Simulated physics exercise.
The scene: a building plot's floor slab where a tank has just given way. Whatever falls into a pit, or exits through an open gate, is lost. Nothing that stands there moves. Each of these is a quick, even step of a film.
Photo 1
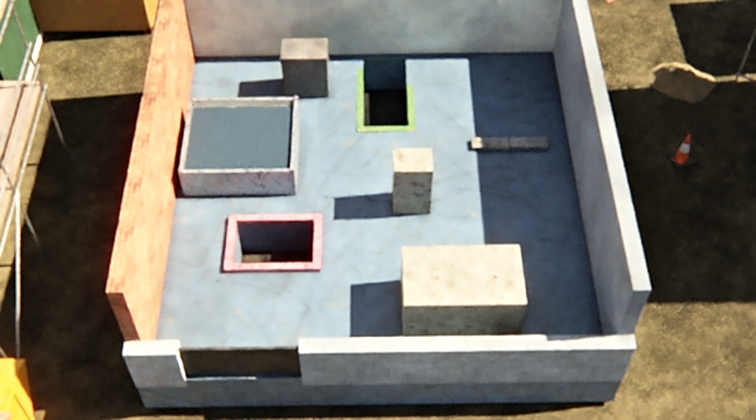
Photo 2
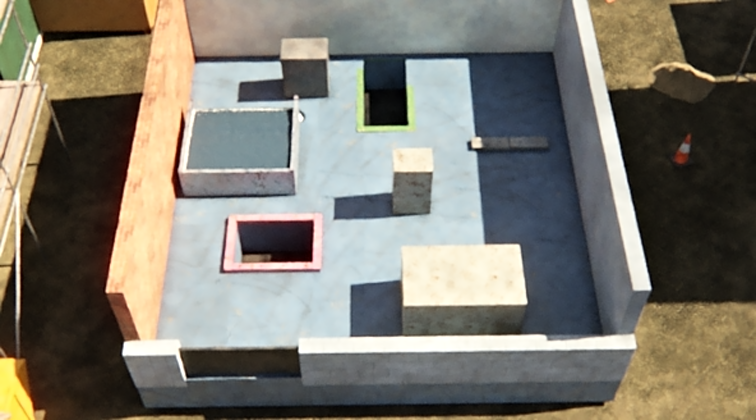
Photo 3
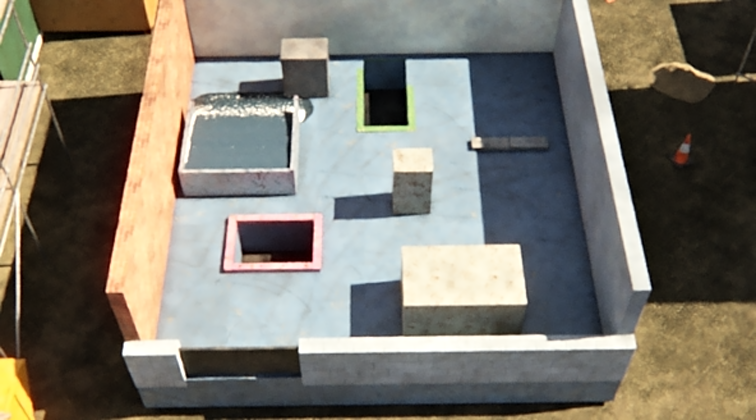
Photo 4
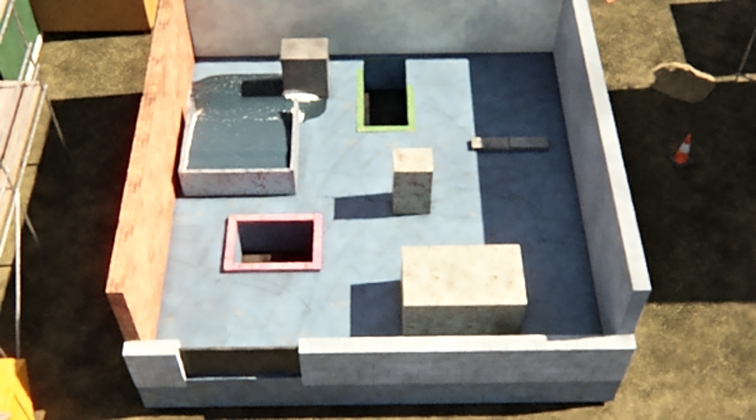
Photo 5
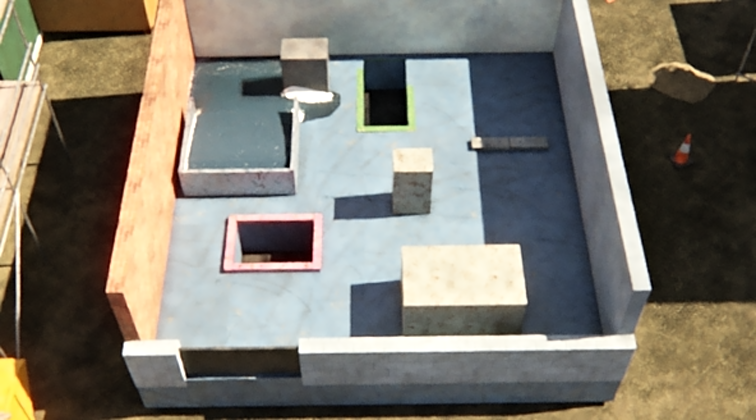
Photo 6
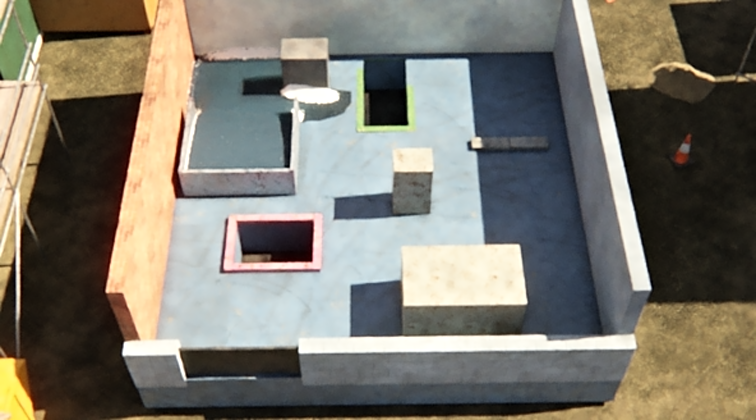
Water burst out over the far side of a pale, open-topped tank on a walled concrete slab, foaming up to the back wall, then spread right around the base of a grey block.
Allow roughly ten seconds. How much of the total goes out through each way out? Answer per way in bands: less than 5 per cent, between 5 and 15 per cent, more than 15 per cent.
Going out through each: The gate, less than 5 per cent; the pink pit, less than 5 per cent; the green pit, more than 15 per cent.
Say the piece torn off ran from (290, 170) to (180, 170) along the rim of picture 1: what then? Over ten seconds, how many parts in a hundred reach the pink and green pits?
Per cent: Pink 30, green 2.
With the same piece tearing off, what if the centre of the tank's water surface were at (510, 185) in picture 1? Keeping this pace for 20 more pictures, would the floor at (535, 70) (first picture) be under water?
There: Flooded.
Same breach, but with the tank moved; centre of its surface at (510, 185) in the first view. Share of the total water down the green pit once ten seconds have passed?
Within ten seconds the green pit collects 50 percent of the total.
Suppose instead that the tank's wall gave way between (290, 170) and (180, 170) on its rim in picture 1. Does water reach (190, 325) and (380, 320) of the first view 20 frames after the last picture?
First spot submerged, second spot submerged.
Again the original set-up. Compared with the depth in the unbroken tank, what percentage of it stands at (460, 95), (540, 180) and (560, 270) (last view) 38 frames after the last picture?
Estimate: 0, 0, 0 %.
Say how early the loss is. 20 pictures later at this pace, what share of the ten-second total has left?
Estimate: 45 %.
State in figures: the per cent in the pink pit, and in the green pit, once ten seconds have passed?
Approximate shares: 0 per cent and 44 per cent.
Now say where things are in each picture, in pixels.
The first frame shows the tank at (241, 137) is whole and still.
In the second frame, water pours out on the tank's far side and has run to a hidden place.
In the third frame, the front is at (306, 103), out from the gap on the tank's far side.
In the fourth frame, water pours out on the tank's far side and has run to (322, 98).
In the fifth frame, the front is at (194, 69), out from the gap on the tank's far side.
In the sixth frame, the front is at (196, 58), out from the gap on the tank's far side.
A moment on, water covers 15 % of the floor; the gate 0 %, the pink pit 0 %, the green pit 1 %.
Next, water covers 15 % of the floor; the gate 0 %, the pink pit 0 %, the green pit 7 %.
Then, water covers 20 % of the floor; the gate 0 %, the pink pit 0 %, the green pit 19 %.
Later, water covers 25 % of the floor; the gate 0 %, the pink pit 0 %, the green pit 32 %.
In the end, water covers 30 % of the floor; the gate 0 %, the pink pit 0 %, the green pit 43 %.
